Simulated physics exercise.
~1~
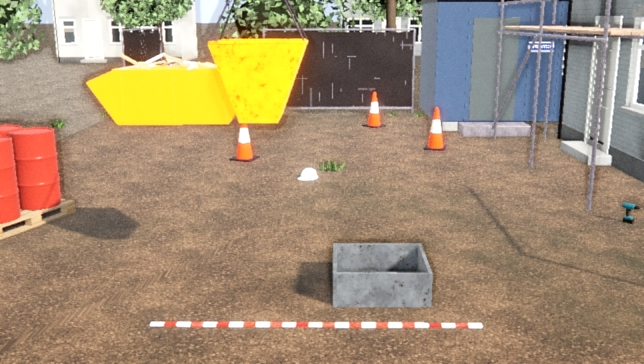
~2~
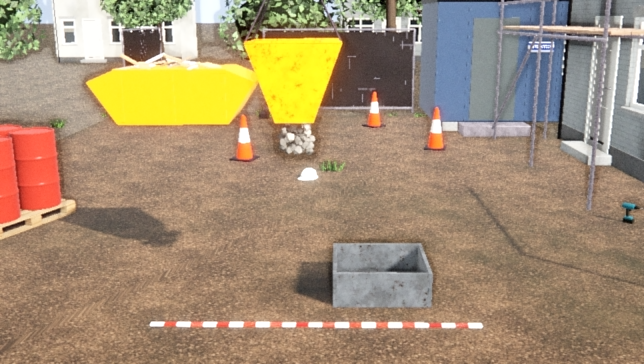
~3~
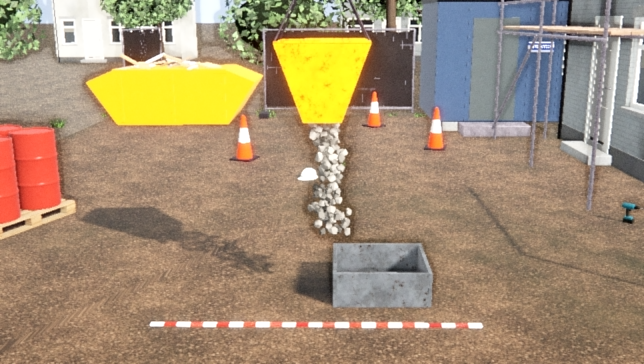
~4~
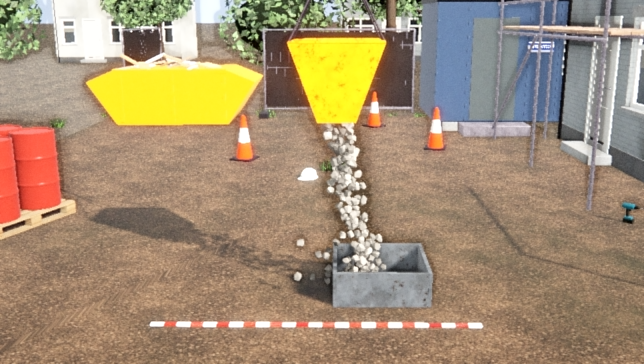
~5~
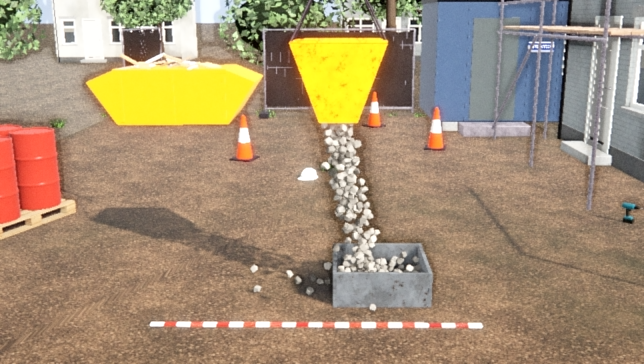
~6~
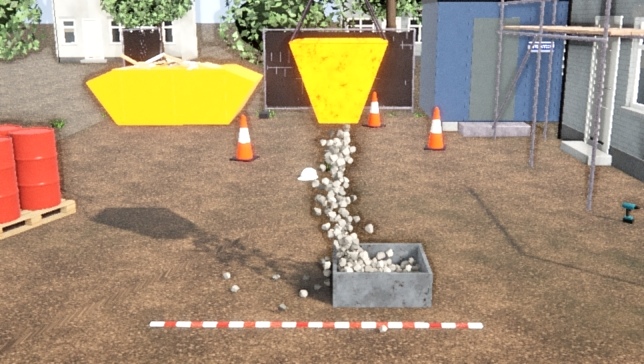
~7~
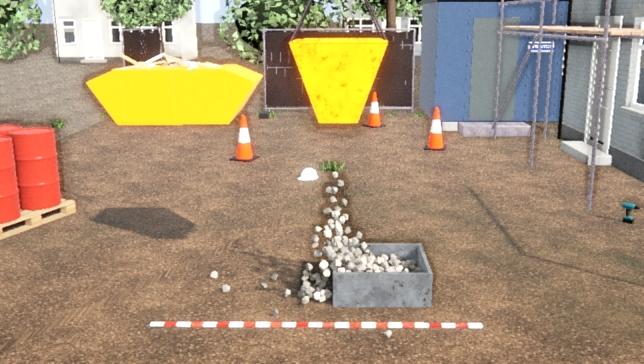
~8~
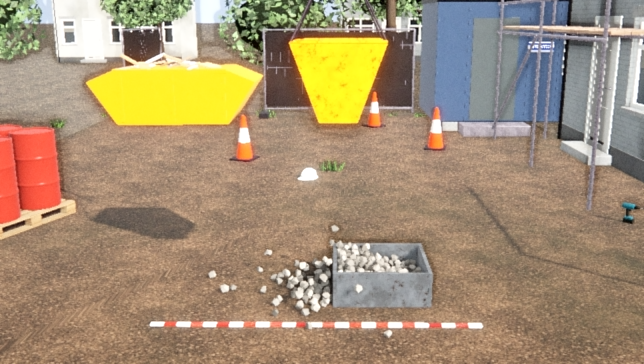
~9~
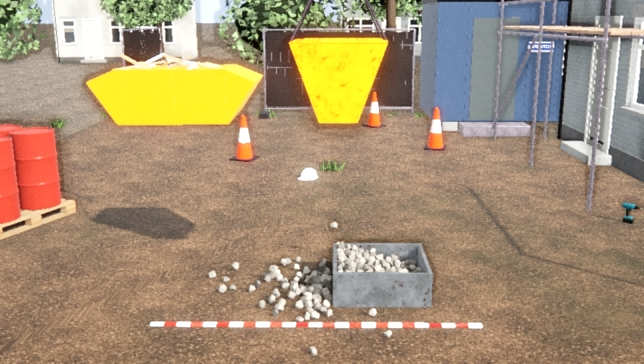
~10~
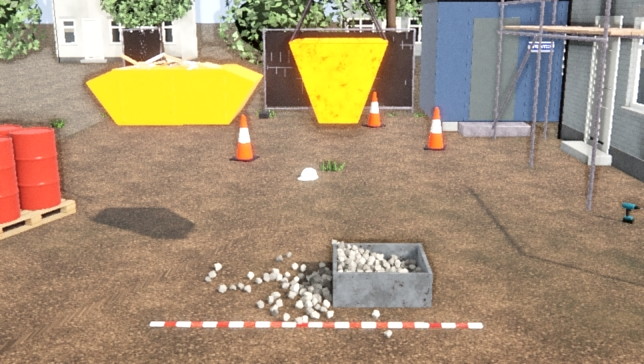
At first, a yellow crane skip hangs above a dirt building yard, with an open grey bin and a red-and-white striped staff on the ground below. The skip travels to the right, and pale stones begin to drop from its underside. As it slows to a halt, the stream reaches the bin, with some stones landing to its left. The skip hangs still while more stones pour down, filling the bin and spilling over the ground beside it, until the stream runs out. Finally, most of the stones lie heaped in the bin, with a smaller scatter mainly to its left.
